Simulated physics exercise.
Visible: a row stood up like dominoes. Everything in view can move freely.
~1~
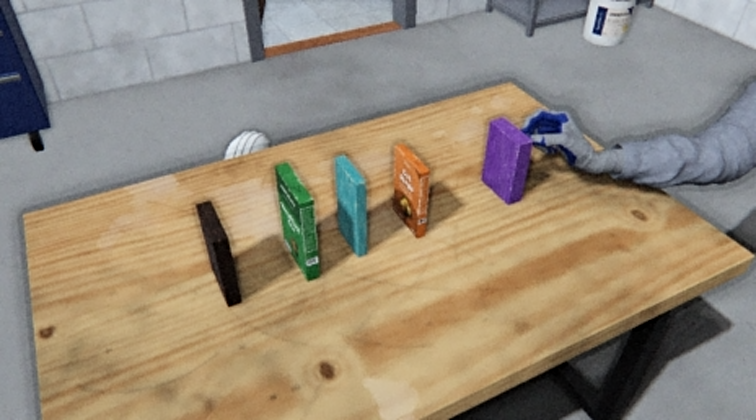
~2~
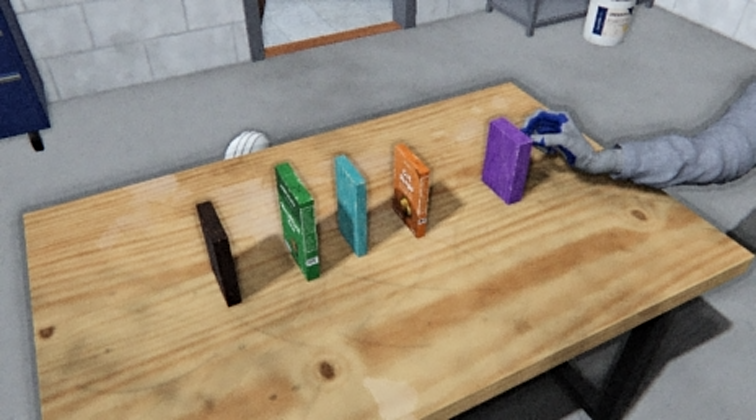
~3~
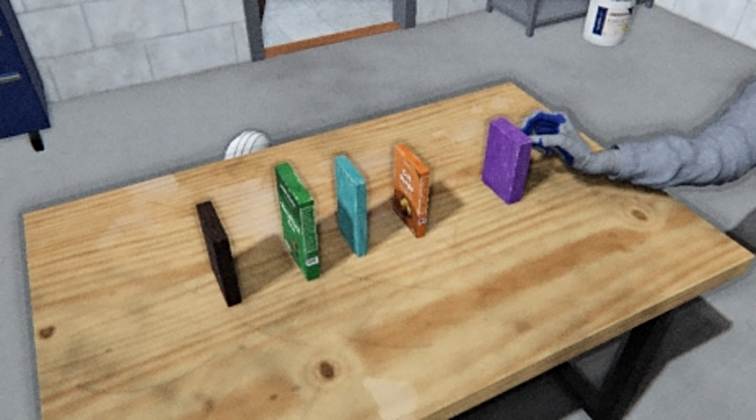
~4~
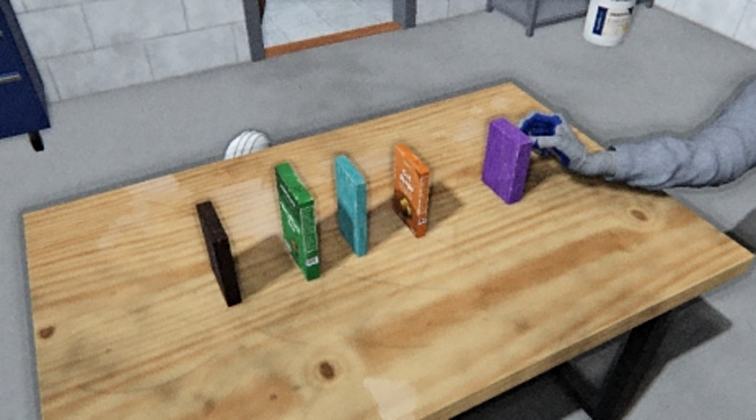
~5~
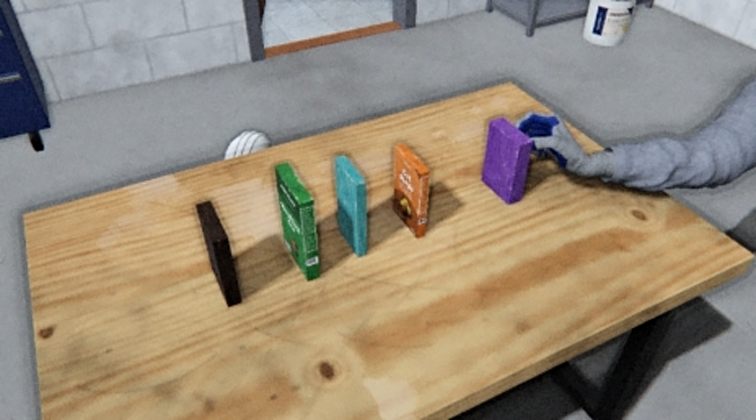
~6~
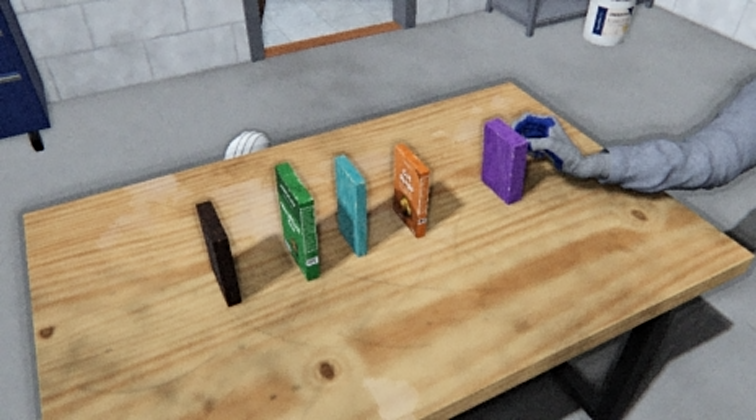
Gloved hand touching a purple block at the right of five upright blocks on a wooden table, barely tilting it left.
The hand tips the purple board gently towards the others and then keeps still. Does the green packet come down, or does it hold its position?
Ends up erect.
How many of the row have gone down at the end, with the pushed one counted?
The total comes to 1.
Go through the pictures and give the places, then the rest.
Green packet (298, 223); orange packet (410, 192), in the first frame.
Orange packet (410, 191); turquoise board (351, 208), in the second frame.
Orange packet (410, 192); turquoise board (351, 208), in the third frame.
Orange packet (410, 192); turquoise board (351, 208), in the fourth frame.
Orange packet (410, 191); turquoise board (351, 208), in the fifth frame.
Purple board 5° over; green packet (298, 223); orange packet (410, 192), in the sixth frame.
Then, 0.20 s after the last picture, purple board 17° over.
Then, 0.40 s after the last picture, purple board 51° over.
Then, 0.50 s after the last picture, purple board 90° over.
Then, 0.70 s after the last picture, green packet resting near (298, 223).
At rest, all 3 in place. Seen from the same camera at the end, green packet near (298, 223).
